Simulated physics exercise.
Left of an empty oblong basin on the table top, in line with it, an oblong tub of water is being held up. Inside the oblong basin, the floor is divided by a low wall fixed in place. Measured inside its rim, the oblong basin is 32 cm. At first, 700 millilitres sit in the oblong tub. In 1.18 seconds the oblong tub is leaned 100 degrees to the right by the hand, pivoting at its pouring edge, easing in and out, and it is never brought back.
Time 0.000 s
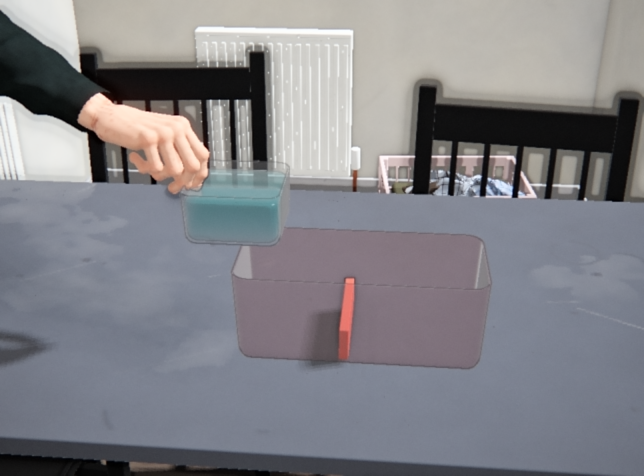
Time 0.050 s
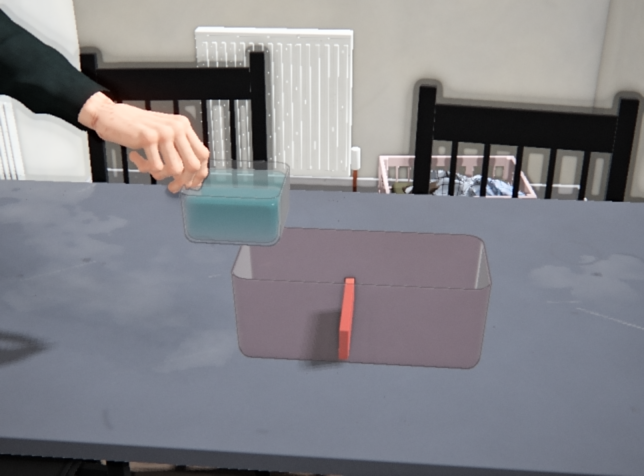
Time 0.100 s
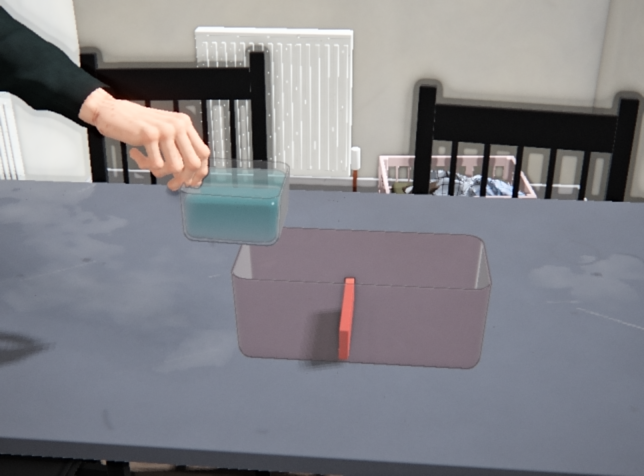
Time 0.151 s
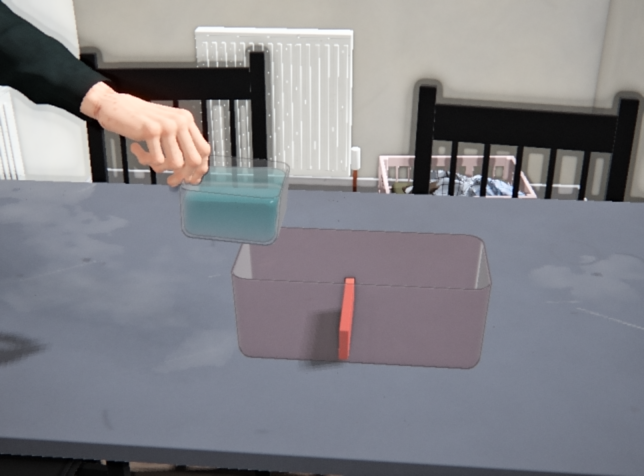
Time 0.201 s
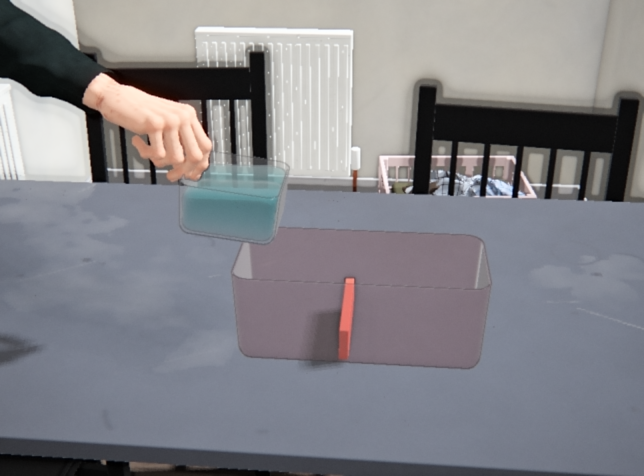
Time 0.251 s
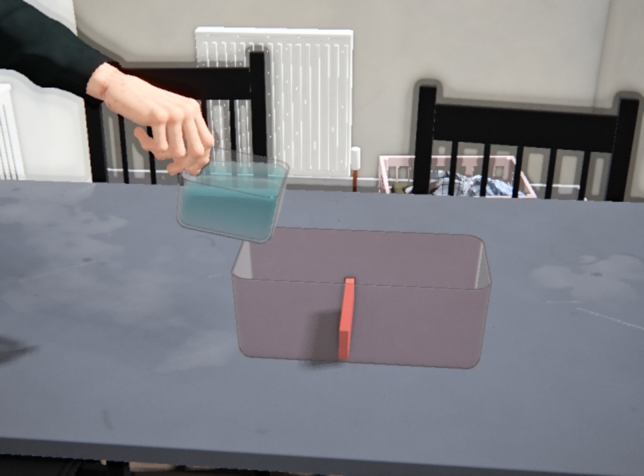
In a pale room with black chairs and a white radiator behind a grey table, the view looks slightly down from a fixed position. A dark-sleeved hand holds a clear tub of teal water above the table, left of an empty, see-through pinkish basin with an upright red wall inside. The hand keeps the tub nearly level, then gently tilts it rightward by a small amount.
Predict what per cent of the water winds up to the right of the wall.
Roughly 68 per cent is past the wall.
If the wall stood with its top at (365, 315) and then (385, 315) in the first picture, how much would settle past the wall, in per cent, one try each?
Respectively 45 and 20 %.
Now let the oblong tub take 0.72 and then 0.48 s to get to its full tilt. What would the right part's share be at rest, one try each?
75 then 70 %.
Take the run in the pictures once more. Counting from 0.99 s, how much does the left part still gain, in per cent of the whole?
It comes to some 16 per cent.
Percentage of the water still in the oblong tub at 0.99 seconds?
About 12 per cent.
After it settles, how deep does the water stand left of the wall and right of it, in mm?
Final reading - left some 12 mm, right some 22 mm.
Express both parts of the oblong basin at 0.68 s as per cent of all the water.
Left: Around 12. Right: Around 1.
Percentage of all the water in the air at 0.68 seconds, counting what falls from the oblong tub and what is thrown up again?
Estimate: Some 30 % of the total.
By 0.68 s the tilt is 62° and 56 per cent is still to pour, 12 is left of the wall and 1 right of it.
By 0.99 s the tilt is 94° and 12 per cent is still to pour, 14 is left of the wall and 63 right of it.
By 1.32 s the tilt is 100° and 1 per cent is still to pour, 28 is left of the wall and 68 right of it.
By 1.68 s the tilt is 100° and 0 per cent is still to pour, 31 is left of the wall and 68 right of it.
At rest 31 per cent lies left of the wall, 68 right of it and 2 outside.
